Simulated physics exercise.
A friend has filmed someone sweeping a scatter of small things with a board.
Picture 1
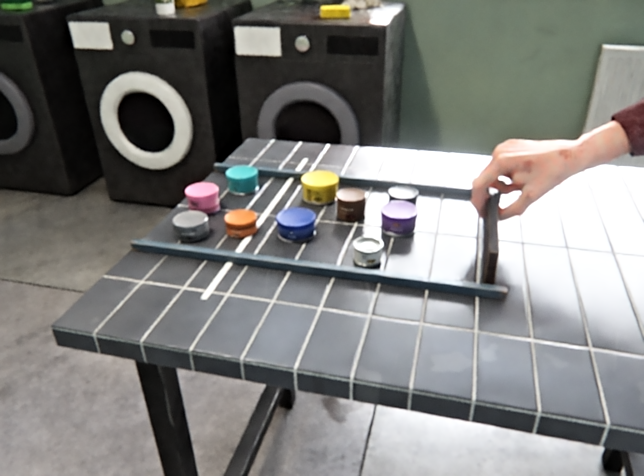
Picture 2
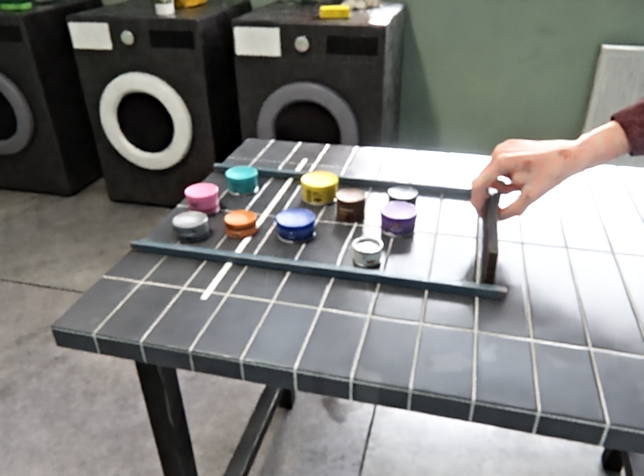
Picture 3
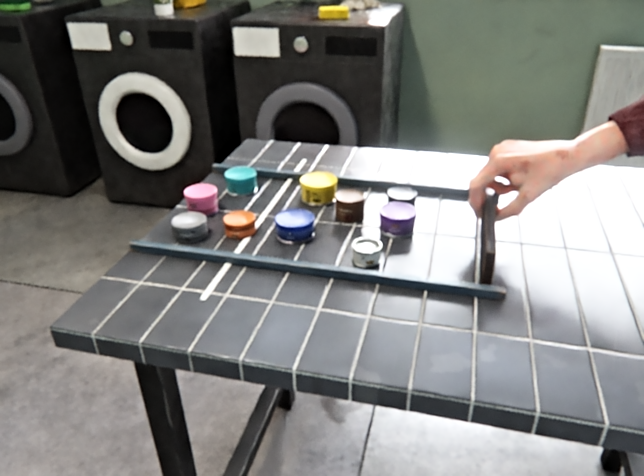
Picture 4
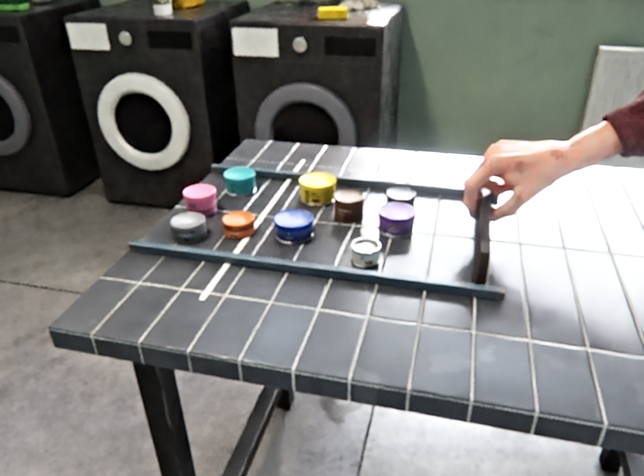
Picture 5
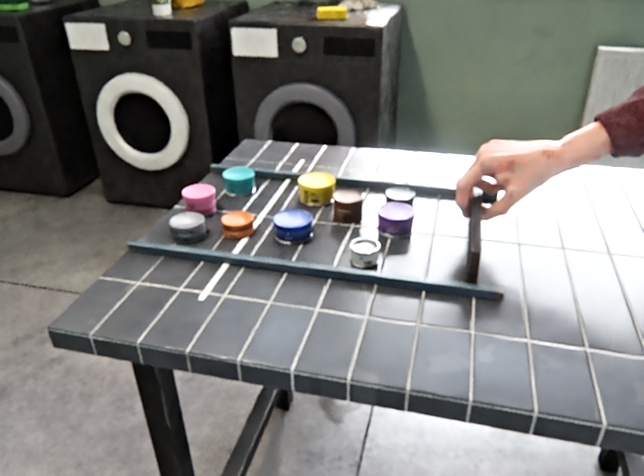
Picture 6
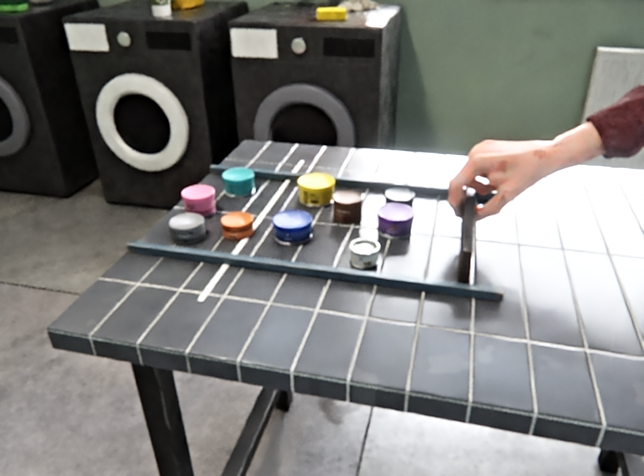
A hand with a dark red sleeve reaches in from the right over a grey tiled table, seen from slightly above in a room with dark front-loading machines along a green wall. Between two rails sit pink, turquoise, yellow, grey, orange, blue, brown, purple and pale-topped pots, left of an upright dark board. The hand slides the board slightly left while the pots stay put and the view shifts barely.
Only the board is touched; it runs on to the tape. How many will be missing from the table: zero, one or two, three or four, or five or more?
The number that fall off is zero.
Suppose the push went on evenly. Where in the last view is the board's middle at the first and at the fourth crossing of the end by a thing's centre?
About (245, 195), then (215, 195).
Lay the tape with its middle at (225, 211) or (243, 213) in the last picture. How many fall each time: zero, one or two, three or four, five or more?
In that order: One to two; none.
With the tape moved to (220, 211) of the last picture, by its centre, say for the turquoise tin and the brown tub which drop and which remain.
The turquoise tin tumbles off; the brown tub does not fall.
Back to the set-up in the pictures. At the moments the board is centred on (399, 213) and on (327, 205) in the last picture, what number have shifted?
At the one place 2, at the other 6.
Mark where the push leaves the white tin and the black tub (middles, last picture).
The white tin at (224, 242), the black tub at (267, 185).
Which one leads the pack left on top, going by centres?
The turquoise tin.
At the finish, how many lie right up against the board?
4 of them.
Soon after, none off yet; pink pot at rest near (199, 202); grey tub at rest near (188, 228); turquoise tin at rest near (239, 183).
After that, none off yet; pink pot at rest near (199, 202); grey tub at rest near (188, 228); turquoise tin moving near (236, 182).
In the end, the number that fall off is zero.
